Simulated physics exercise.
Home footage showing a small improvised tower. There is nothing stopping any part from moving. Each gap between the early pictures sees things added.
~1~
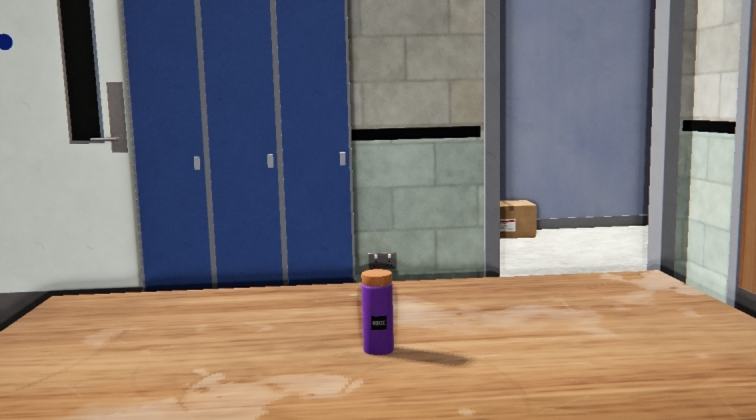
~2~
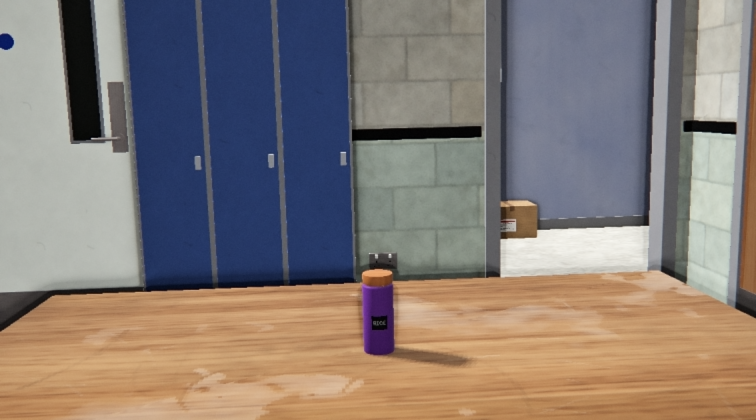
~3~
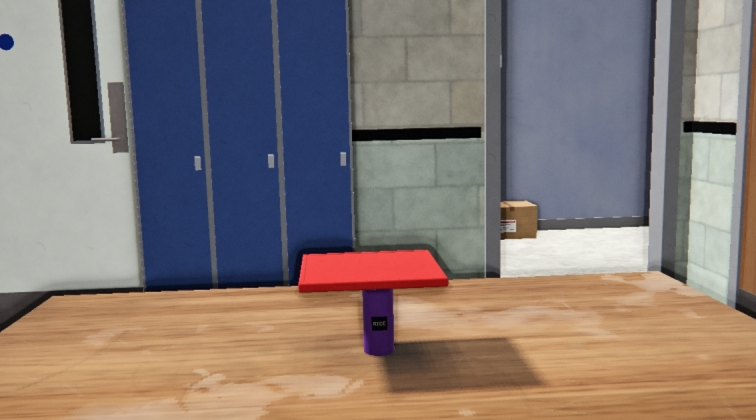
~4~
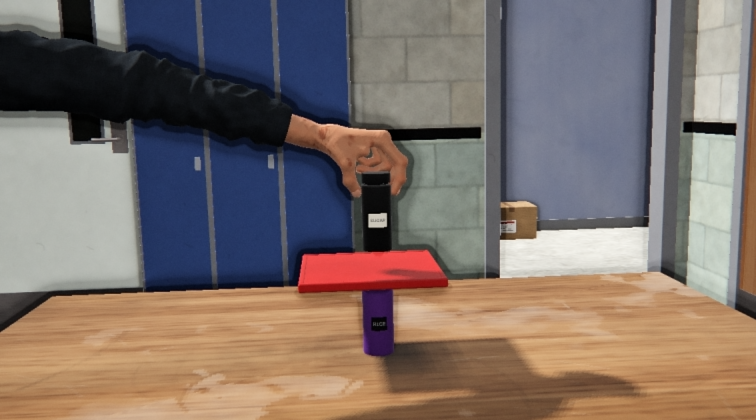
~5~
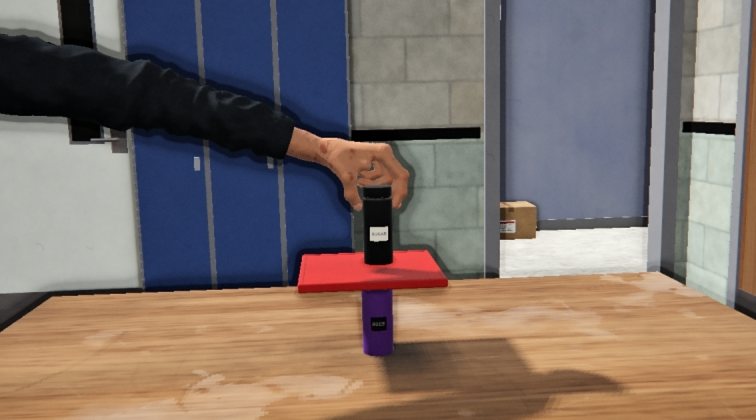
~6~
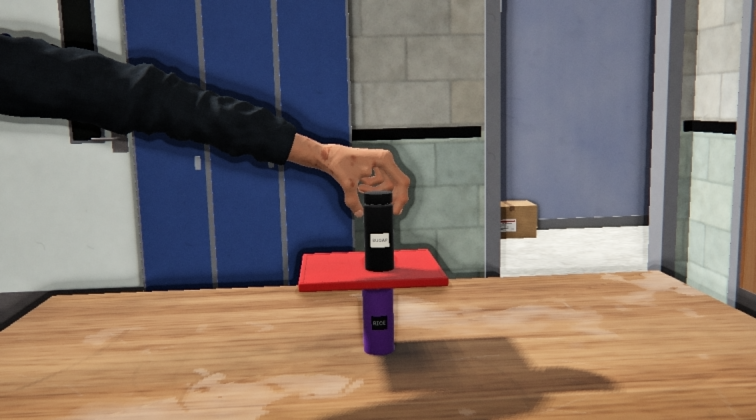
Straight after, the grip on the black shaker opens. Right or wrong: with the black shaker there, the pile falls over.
Wrong, the pile stays up.
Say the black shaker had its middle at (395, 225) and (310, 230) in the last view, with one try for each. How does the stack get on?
Try one: The stack remains standing; try two: The stack collapses.
Then, 0.80 s on from there, no change.
Then, 1.70 s on from there, black shaker resting near (379, 231).
In the end, all 3 unmoved. At the end, from the last picture's camera, black shaker near (379, 231). The stack stays up.
